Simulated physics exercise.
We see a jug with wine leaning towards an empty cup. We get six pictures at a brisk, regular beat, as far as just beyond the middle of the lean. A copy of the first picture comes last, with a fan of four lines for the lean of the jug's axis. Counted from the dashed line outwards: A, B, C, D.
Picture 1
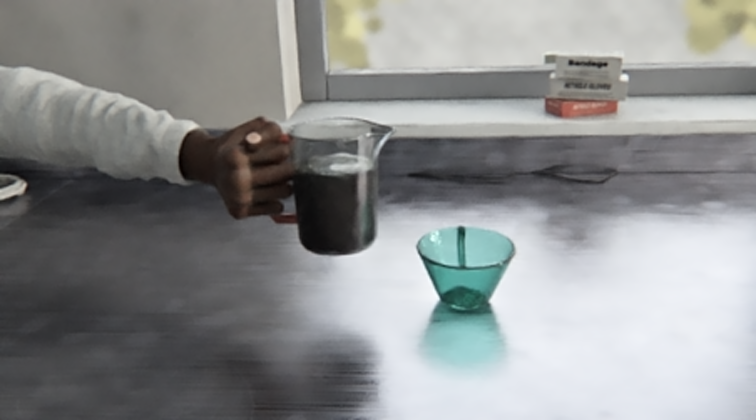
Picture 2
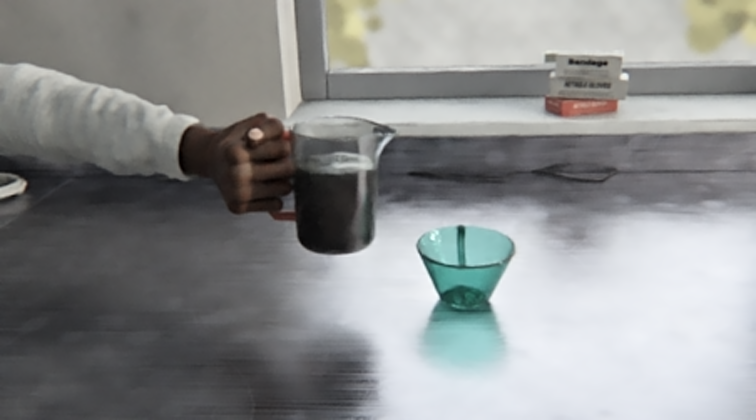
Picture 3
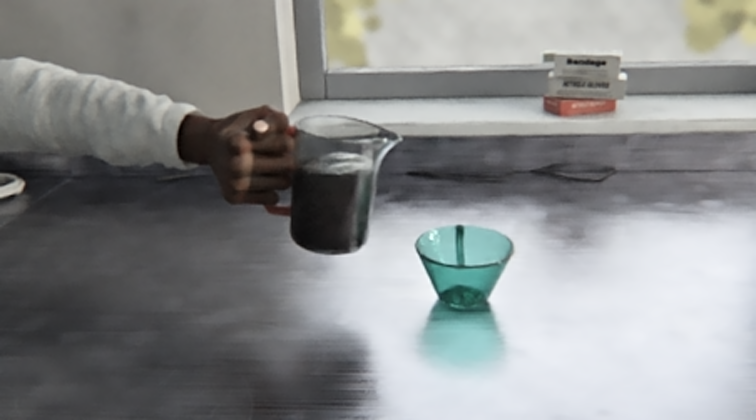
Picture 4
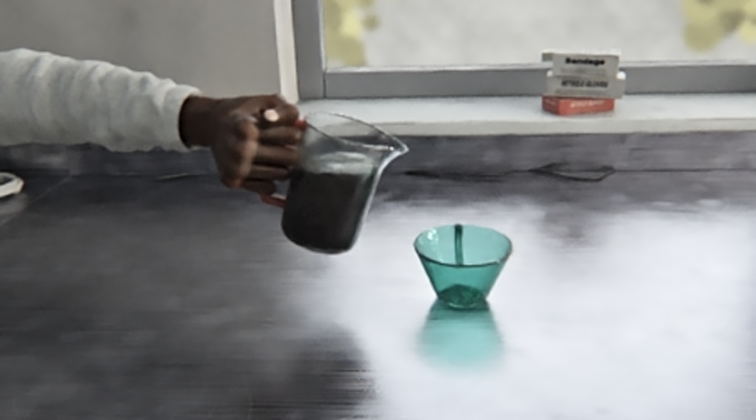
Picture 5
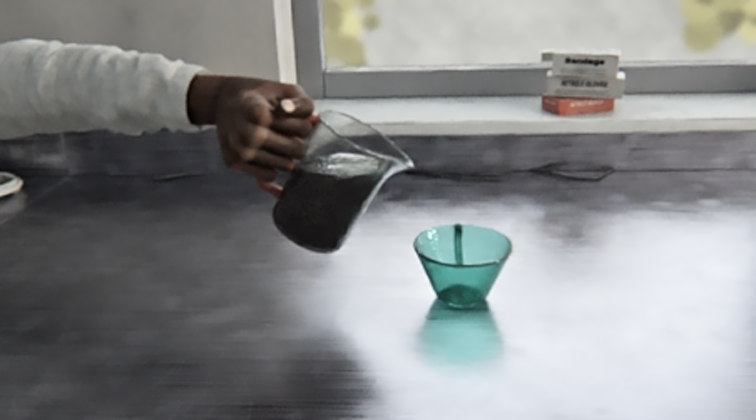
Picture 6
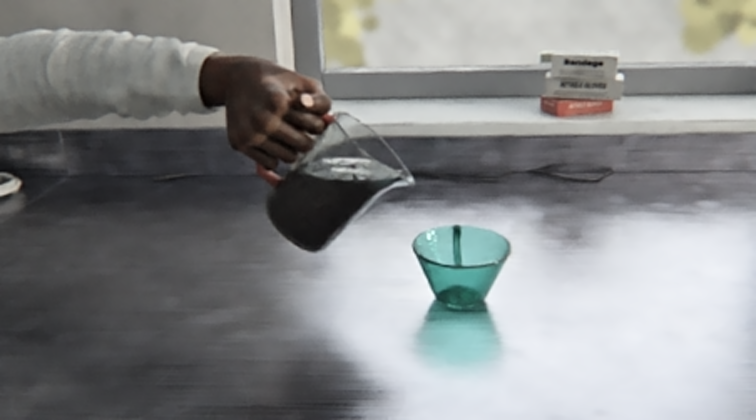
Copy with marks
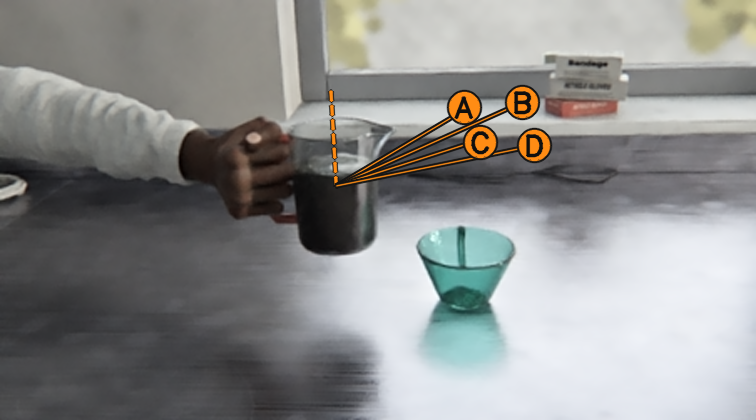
A hand in a pale sleeve tilting a glass jug of dark liquid rightward beside an empty green cup on a dark table.
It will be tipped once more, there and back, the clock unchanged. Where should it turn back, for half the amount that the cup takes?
B works best here.
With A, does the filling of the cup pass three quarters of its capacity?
No.
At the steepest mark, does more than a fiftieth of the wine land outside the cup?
Yes, it does.
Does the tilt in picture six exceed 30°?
Yes, it does.
On the marked copy, A at (450, 118); B at (506, 109); C at (463, 145); D at (517, 149).
Choosing A, the cup ends with about 34 % of what it can hold.
Choosing B, the cup ends with about 52 % of what it can hold.
Choosing C, the cup ends with about 65 % of what it can hold; 6 % of the wine is spilt.
Choosing D, the cup ends with about 63 % of what it can hold; 21 % of the wine is spilt.
